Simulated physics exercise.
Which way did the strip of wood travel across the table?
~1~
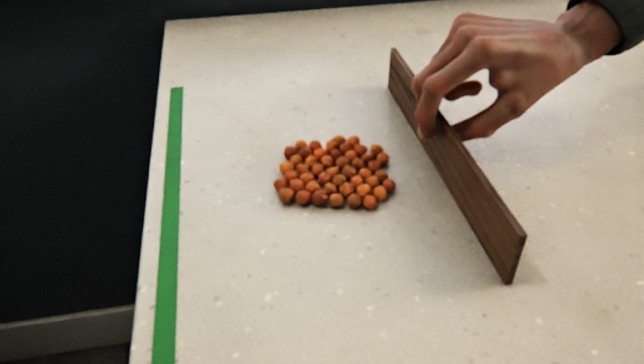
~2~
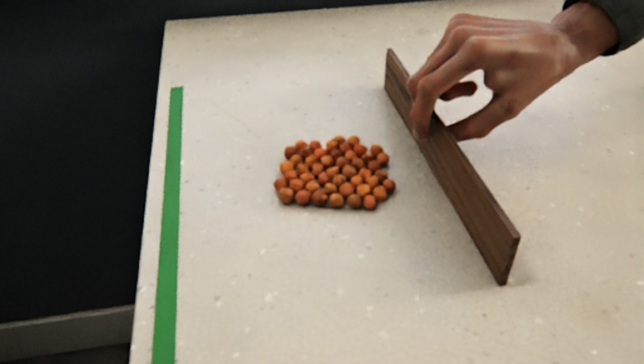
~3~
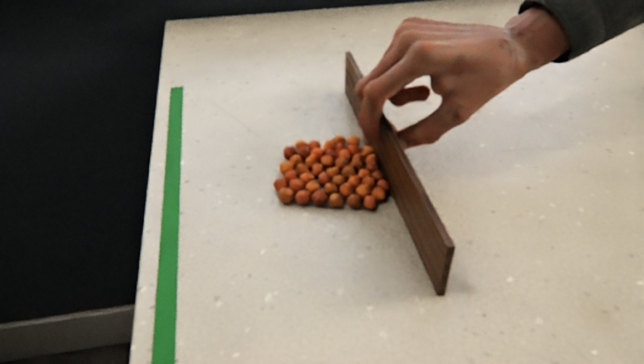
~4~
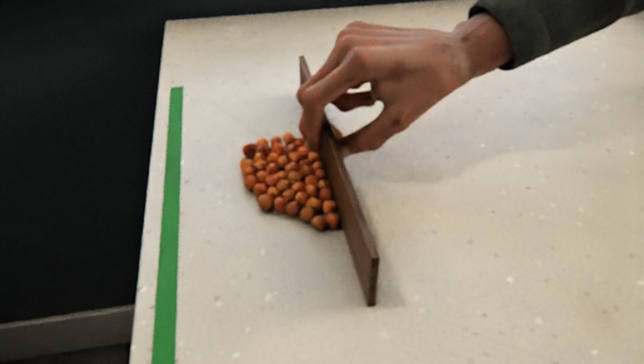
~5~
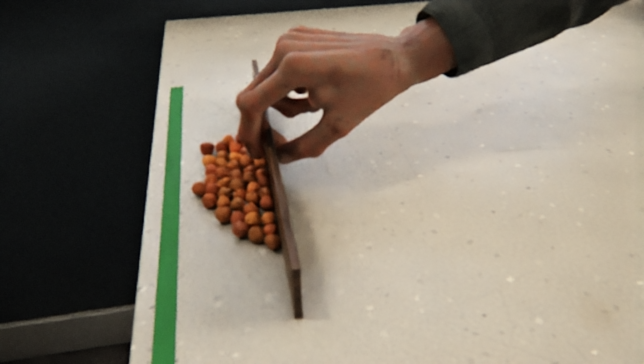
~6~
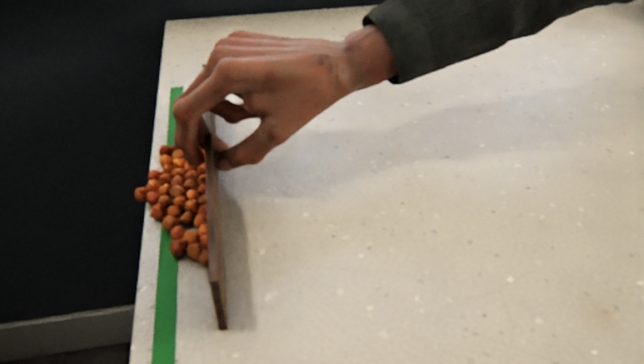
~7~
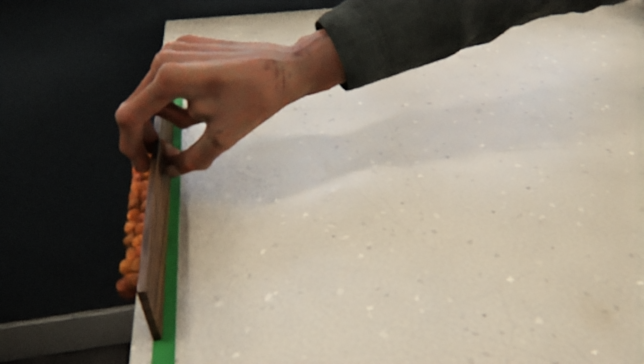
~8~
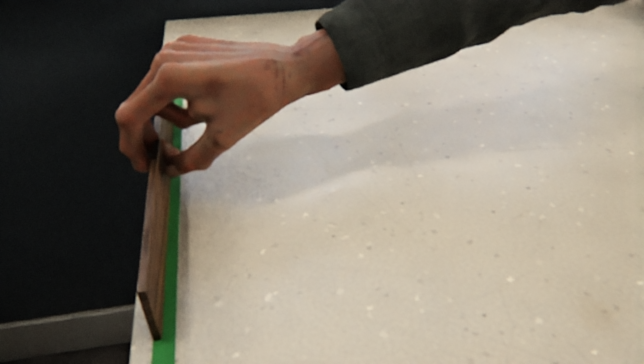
The strip of wood moved to the left, towards the green tape.
